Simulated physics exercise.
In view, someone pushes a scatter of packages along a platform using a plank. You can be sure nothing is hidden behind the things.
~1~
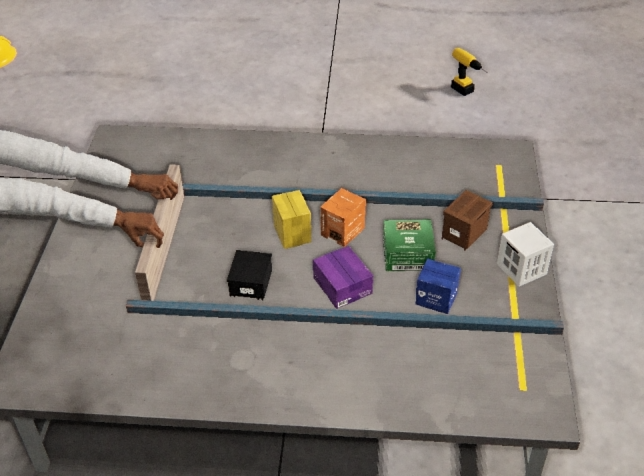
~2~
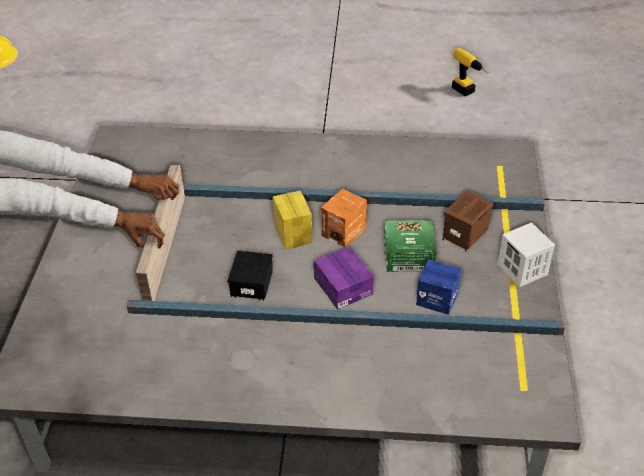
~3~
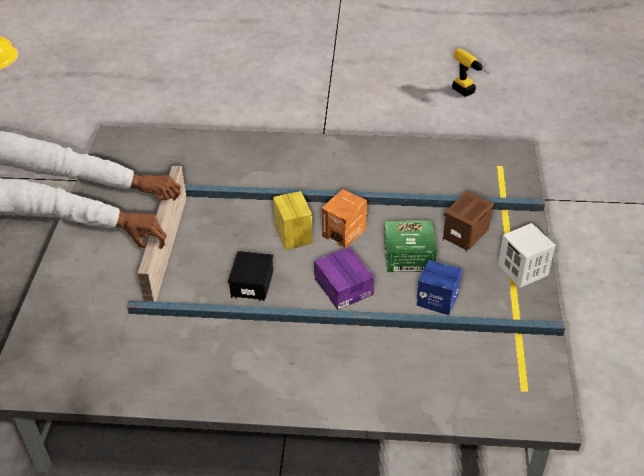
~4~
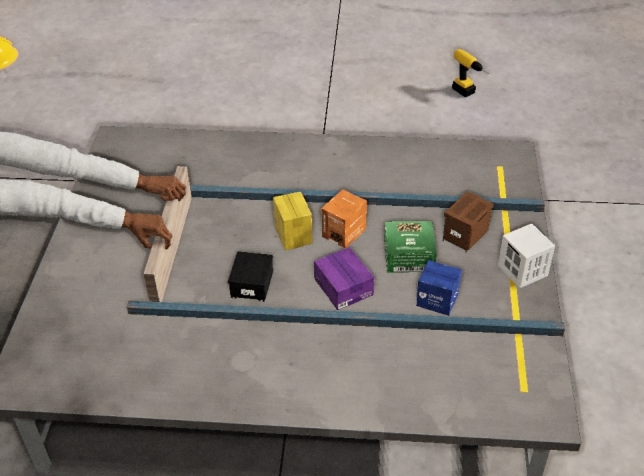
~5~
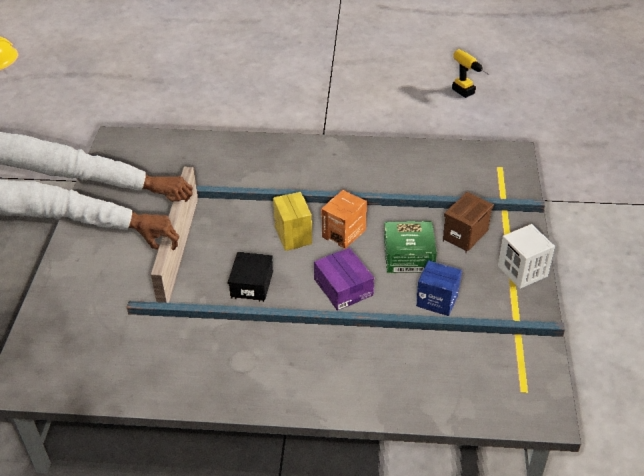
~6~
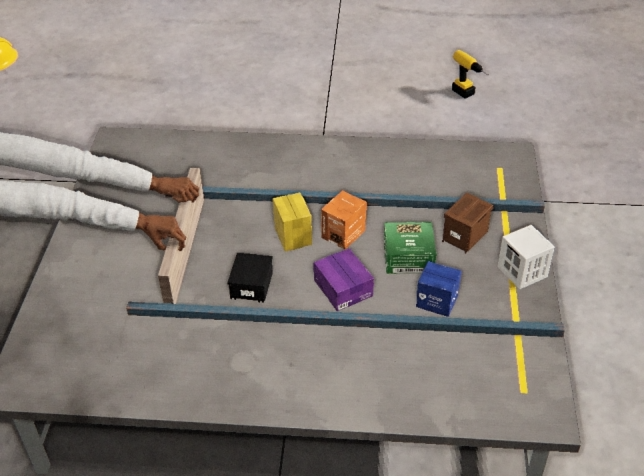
On a gray table, two hands slide a wooden plank slightly right toward scattered, unmoving boxes.
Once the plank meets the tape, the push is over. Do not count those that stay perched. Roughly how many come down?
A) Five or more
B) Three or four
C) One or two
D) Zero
Option A: Five or more.
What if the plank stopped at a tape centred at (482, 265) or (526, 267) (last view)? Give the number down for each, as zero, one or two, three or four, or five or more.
3 or 4; five or more.
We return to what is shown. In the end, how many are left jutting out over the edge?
It totals 1.
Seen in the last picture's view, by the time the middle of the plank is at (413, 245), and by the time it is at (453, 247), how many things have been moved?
So 8, and at the other place 8.
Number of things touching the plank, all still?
In total, 3.
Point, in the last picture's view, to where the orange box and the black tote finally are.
The orange box settles near (531, 213); as for the black tote, near (533, 290).
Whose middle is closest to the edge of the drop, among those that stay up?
The orange box finishes nearest.
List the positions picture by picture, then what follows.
In the first frame, white crate (525, 254); brown tote (466, 221); blue box (438, 286); plank (162, 232); tape (510, 263).
In the second frame, brown tote (467, 221); green box (409, 246).
In the third frame, blue box (439, 288); plank (164, 233).
In the fourth frame, white crate (526, 256); purple parcel (344, 278).
In the fifth frame, brown tote (467, 223); orange box (344, 219).
In the sixth frame, white crate (525, 257); brown tote (467, 223); blue box (438, 289); plank (183, 235); tape (510, 266).
Early on, none off yet; white crate at rest near (525, 257); brown tote at rest near (467, 223); blue box at rest near (438, 289).
A while later, none off yet; white crate at rest near (525, 257); brown tote travelled a little near (491, 225); blue box travelled about its own width near (462, 290).
Further along, none off yet; white crate travelled about its own width near (554, 267); brown tote travelled about its own width near (530, 222); blue box travelled well along near (551, 300).
Finally, the number that fall off is five or more; lost, purple parcel, green box, blue box, brown tote and white crate.
